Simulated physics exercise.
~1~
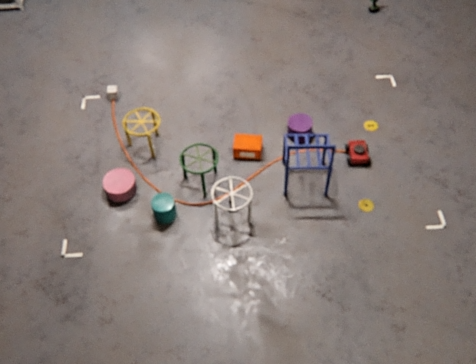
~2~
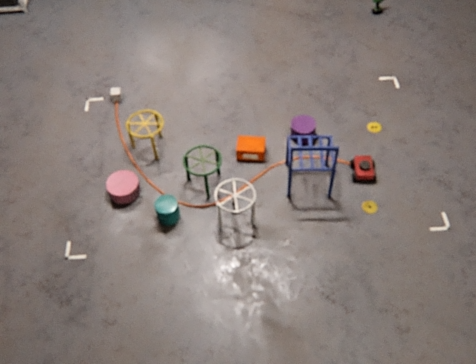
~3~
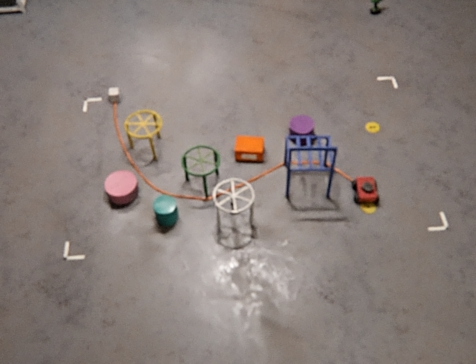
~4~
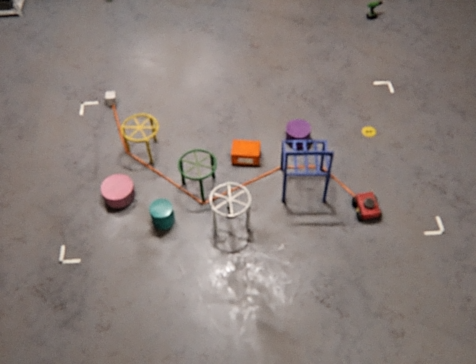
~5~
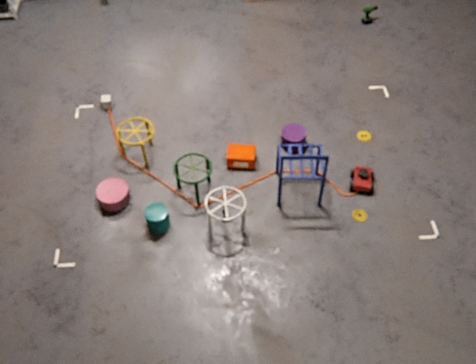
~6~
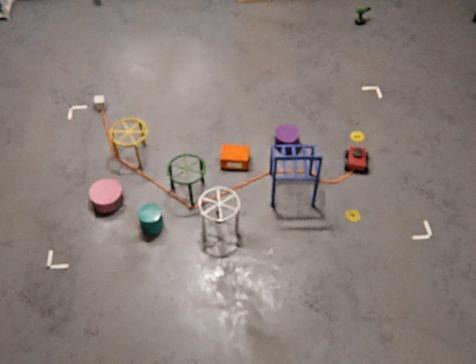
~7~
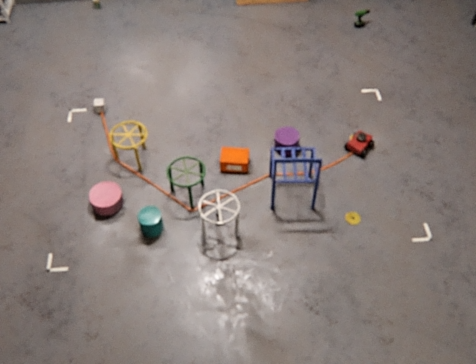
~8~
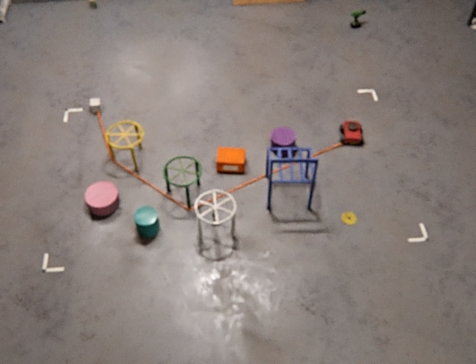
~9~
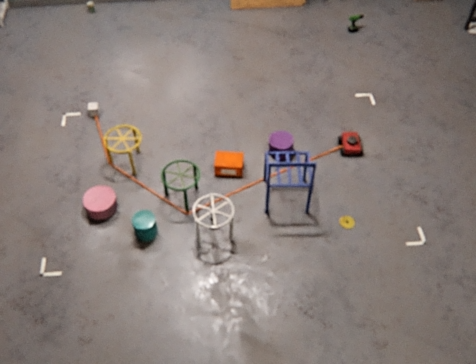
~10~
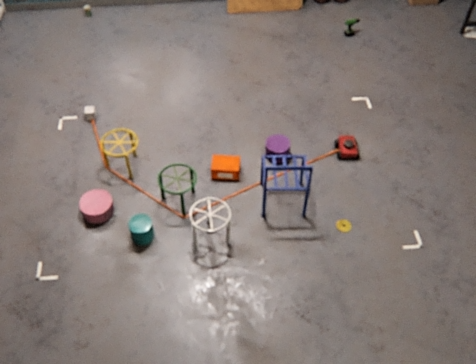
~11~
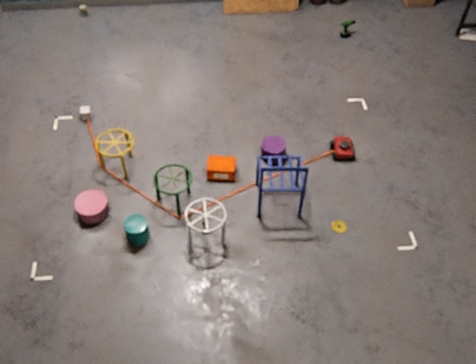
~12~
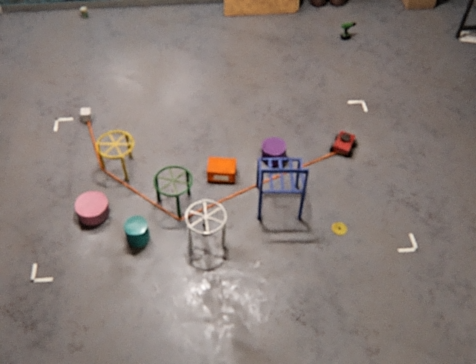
A grey workshop floor is seen from high above, with white tape corners around a group of stools and tubs. A yellow stool, pink bin, teal tub, green stool and white stool stand at left and centre, with an orange box, purple bin and blue chair farther right. A small red cart, trailing an orange lead that winds among them, moves down to the lower yellow mark. It then heads back up over the upper mark and a little beyond, the lead drawing straighter. The cart finally rests at upper right, the furniture still standing in place.
